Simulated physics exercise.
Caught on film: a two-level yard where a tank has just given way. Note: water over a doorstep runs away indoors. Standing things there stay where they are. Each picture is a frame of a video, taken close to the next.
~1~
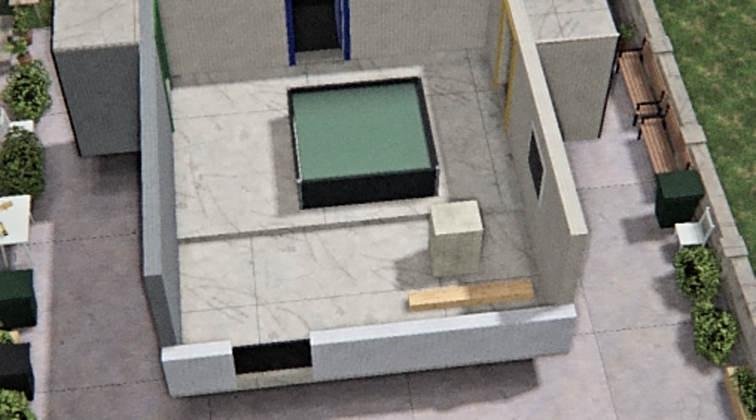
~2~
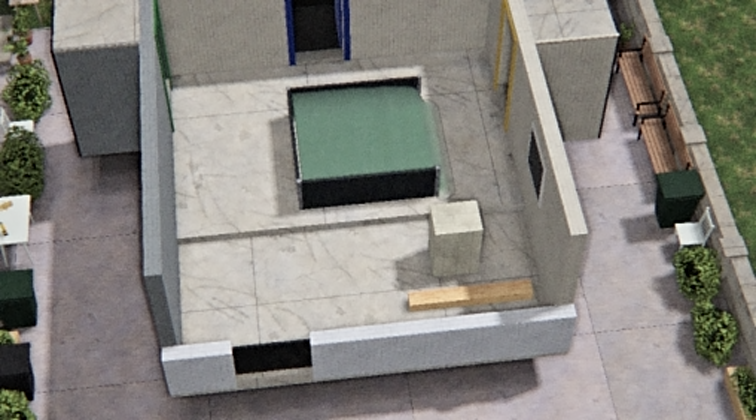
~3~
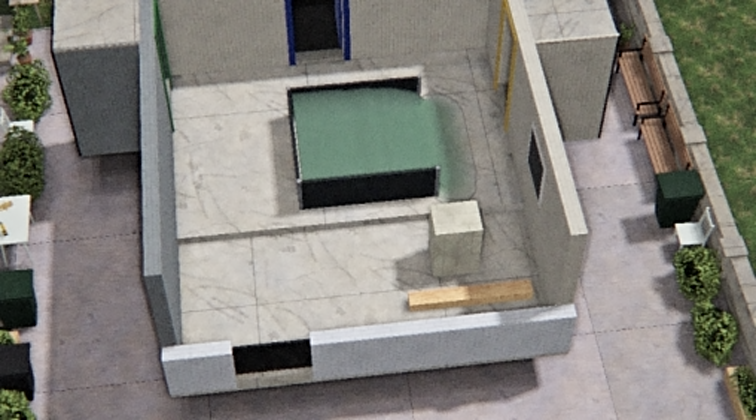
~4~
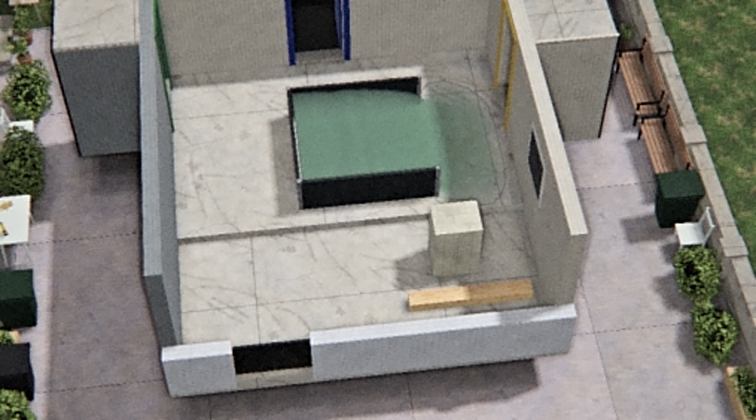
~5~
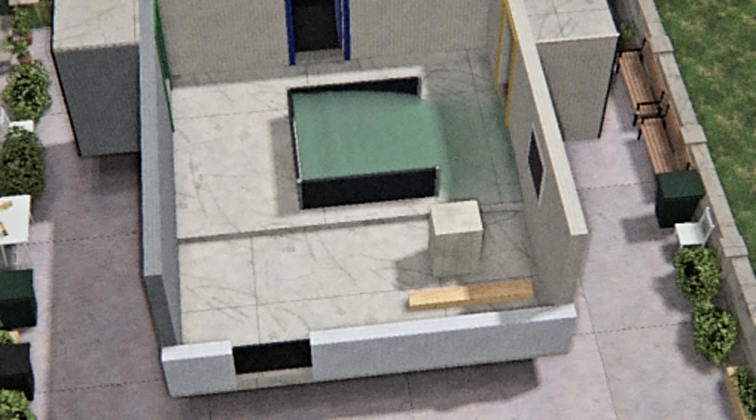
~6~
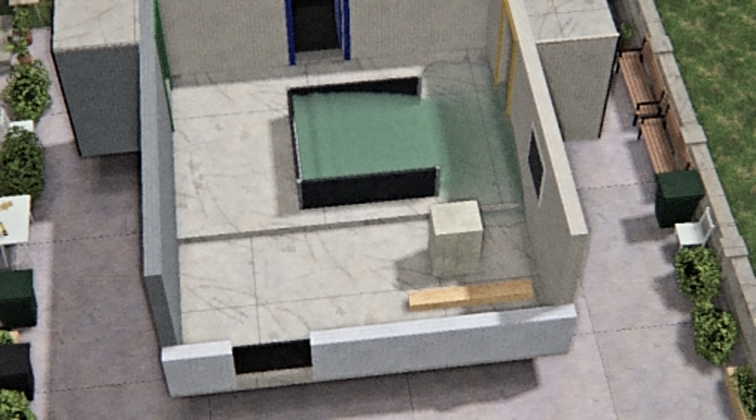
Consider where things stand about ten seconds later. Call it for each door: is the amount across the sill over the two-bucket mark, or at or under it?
My call: The green door at or under the mark, the yellow door over the mark, the blue door at or under the mark.
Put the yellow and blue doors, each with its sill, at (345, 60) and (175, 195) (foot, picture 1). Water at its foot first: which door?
The yellow one.
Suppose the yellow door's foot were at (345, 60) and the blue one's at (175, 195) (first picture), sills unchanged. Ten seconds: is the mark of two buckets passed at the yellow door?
Outcome: Yellow door remains below.
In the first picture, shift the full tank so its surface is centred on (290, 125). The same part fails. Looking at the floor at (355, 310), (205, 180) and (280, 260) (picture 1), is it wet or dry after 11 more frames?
First one stays unwetted, next one stays unwetted, last one stays unwetted.
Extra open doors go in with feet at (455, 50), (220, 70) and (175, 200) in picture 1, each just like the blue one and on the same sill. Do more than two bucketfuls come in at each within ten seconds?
Doors one to three: Beats it / does not reach it / does not reach it.
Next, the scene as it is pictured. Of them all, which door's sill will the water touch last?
Answer is the door marked green.
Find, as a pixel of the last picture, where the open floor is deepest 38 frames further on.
Somewhere near (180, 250), I think.
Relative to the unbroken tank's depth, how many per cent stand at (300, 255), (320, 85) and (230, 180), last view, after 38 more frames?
Going place by place: 8 %, 8 % and 4 %.
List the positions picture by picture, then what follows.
The first picture shows the open tank at (361, 131) is whole and still.
In the second picture, the front is at a hidden place, out from the gap at (426, 141).
In the third picture, the front is at a hidden place, out from the gap at (426, 142).
In the fourth picture, water pours out at (426, 143) and has run to (488, 205).
In the fifth picture, the front is at (522, 198), out from the gap at (426, 143).
In the sixth picture, the front is at (491, 70), out from the gap at (426, 143).
A moment on, water covers 20 % of the floor; the green door not reached, the yellow door over two buckets in, the blue door not reached.
Next, water covers 30 % of the floor; the green door not reached, the yellow door far over two buckets in, the blue door not reached.
Then, water covers 60 % of the floor; the green door not reached, the yellow door far over two buckets in, the blue door wet at the sill, nothing in.
Later, water covers 85 % of the floor; the green door wet at the sill, nothing in, the yellow door far over two buckets in, the blue door wet at the sill, nothing in.
In the end, water covers 95 % of the floor; the green door wet at the sill, nothing in, the yellow door far over two buckets in, the blue door wet at the sill, nothing in.
